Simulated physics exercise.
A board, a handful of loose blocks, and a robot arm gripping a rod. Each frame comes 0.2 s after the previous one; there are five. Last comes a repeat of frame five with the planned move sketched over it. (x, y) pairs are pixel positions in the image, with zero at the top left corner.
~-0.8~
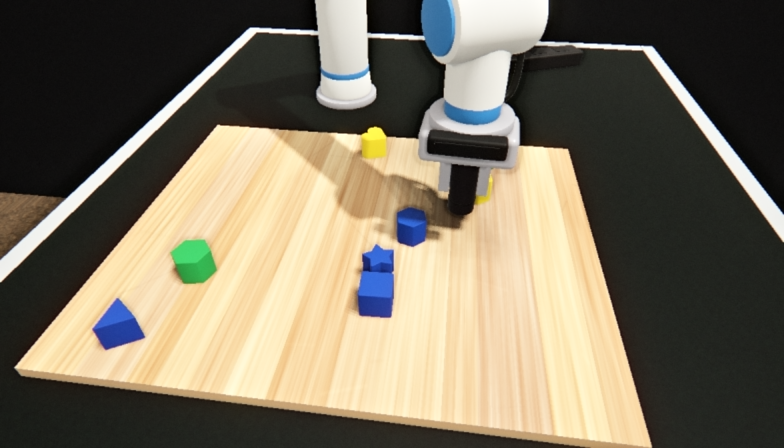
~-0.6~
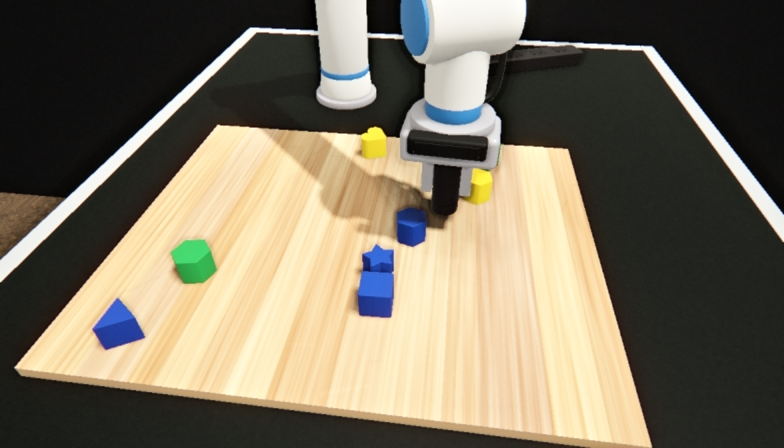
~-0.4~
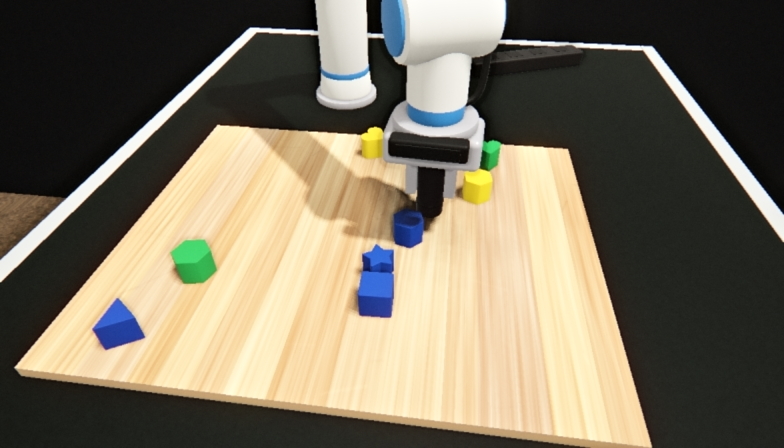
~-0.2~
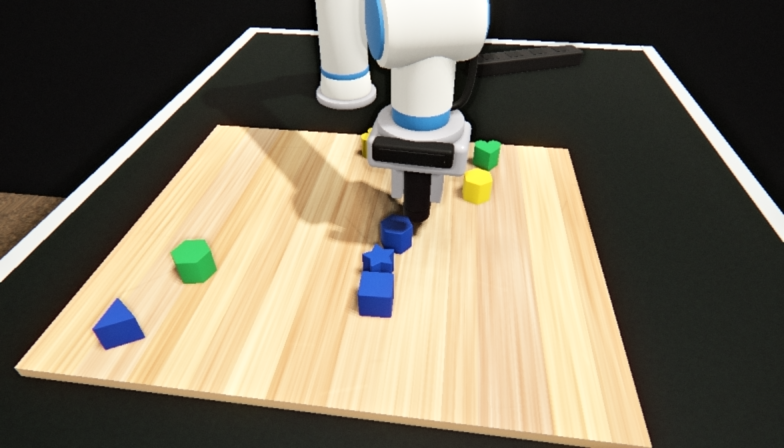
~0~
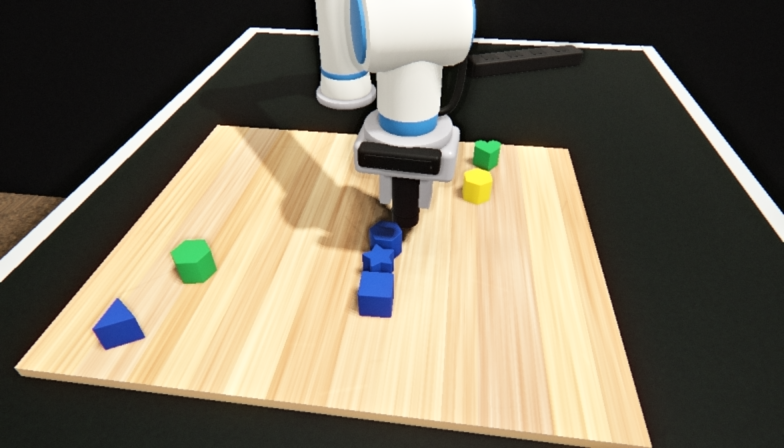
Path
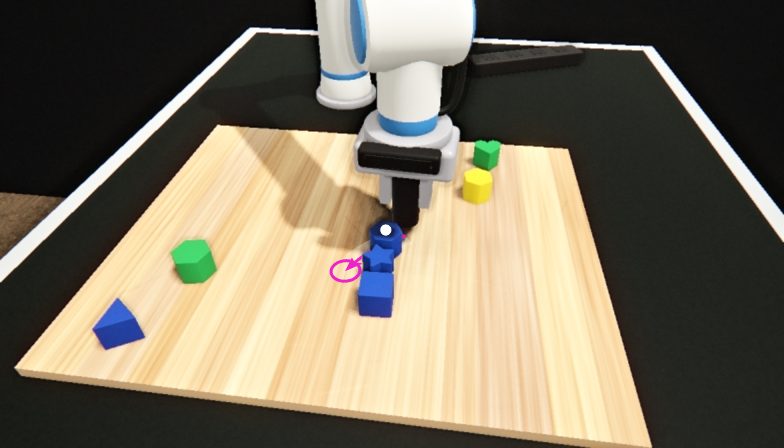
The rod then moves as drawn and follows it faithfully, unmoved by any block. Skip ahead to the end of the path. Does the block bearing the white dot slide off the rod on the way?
No - that is not the case.
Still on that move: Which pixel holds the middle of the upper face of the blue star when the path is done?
I think it will end close to (357, 272).
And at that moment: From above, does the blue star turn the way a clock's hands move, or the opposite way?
Looking down, it rotates anti-clockwise.
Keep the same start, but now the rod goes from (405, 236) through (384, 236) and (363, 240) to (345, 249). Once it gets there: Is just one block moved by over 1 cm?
It seems so.
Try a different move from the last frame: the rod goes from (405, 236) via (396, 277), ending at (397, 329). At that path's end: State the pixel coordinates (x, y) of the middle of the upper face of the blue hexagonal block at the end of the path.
The middle of the upper face of the blue hexagonal block will lie at about (367, 244) in the picture.
Drawn move, from (405, 236) over (373, 250) to (346, 271); the dot is on the blue hexagonal block.
On the path given first. One third of the way, rod at (382, 229); blue star at (375, 259), turned 40° anticlockwise; blue hexagonal block at (364, 241), turned 15° anticlockwise.
Two thirds of the way, rod at (362, 241); blue square at (377, 287); blue star at (366, 264), turned 75° anticlockwise; blue hexagonal block at (344, 253), turned 35° anticlockwise.
At the end, rod at (344, 255); blue square at (379, 291), turned 25° anticlockwise; blue star at (357, 272), turned 100° anticlockwise; blue hexagonal block at (325, 269), turned 45° anticlockwise.
